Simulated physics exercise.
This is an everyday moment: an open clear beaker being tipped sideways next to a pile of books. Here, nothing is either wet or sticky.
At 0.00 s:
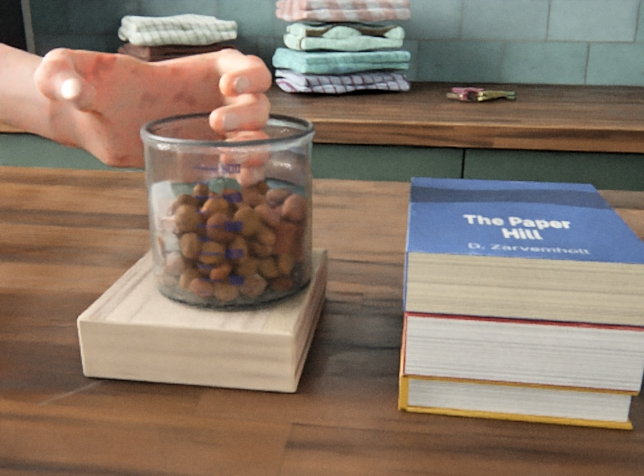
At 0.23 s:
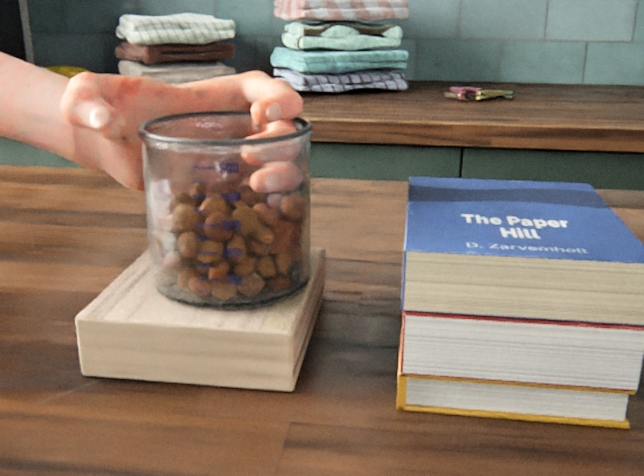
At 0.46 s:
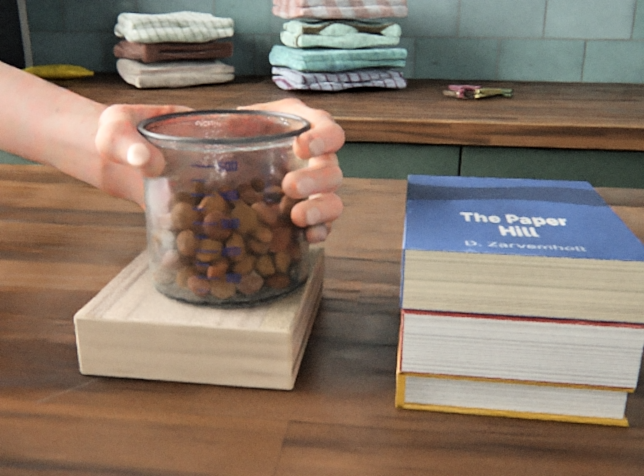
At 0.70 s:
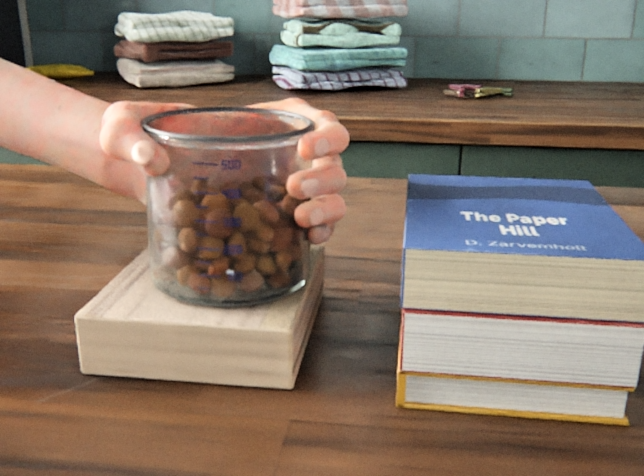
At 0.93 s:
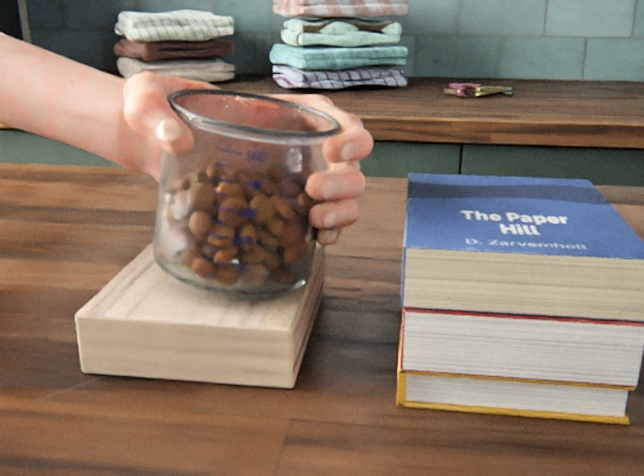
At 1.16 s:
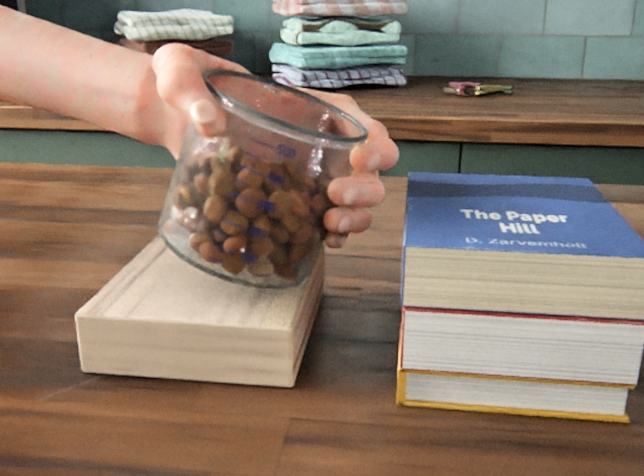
The clip shows a hand reaching around a glass beaker of brown kibble on a pale wooden block, beside a pile of books. The hand grips the beaker, then lifts it slightly and tilts it to the right.
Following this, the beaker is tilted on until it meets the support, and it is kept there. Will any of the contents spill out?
Nothing drops.
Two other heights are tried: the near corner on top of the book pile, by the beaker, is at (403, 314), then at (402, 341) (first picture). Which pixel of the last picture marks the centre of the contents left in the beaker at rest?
Final centres, last view - around (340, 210) first, around (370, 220) second.
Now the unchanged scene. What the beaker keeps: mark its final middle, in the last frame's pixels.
At about (291, 190).
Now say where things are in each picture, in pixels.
In the first frame, beaker (231, 204), two thirds full of bits of dog kibble; book pile (510, 239), reaching half way up the beaker.
In the second frame, beaker (229, 203), upright; rim (307, 129); top of the contents (222, 205).
In the third frame, beaker (228, 201), upright; rim (306, 127); book pile (507, 237).
In the fourth frame, beaker (230, 199), upright; rim (310, 127); top of the contents (222, 201).
In the fifth frame, beaker (244, 188), leaning 10°; rim (336, 128); book pile (508, 235).
In the sixth frame, beaker (261, 177), leaning 20°; rim (364, 135); book pile (508, 234), reaching half way up the beaker.
By 1.53 s, the beaker leans 36°; everything is still inside.
By 1.85 s, the beaker rests on the book pile at 47°; everything is still inside.
When it is over (2.3 s), the beaker rests on the book pile at 47°; everything is still inside.
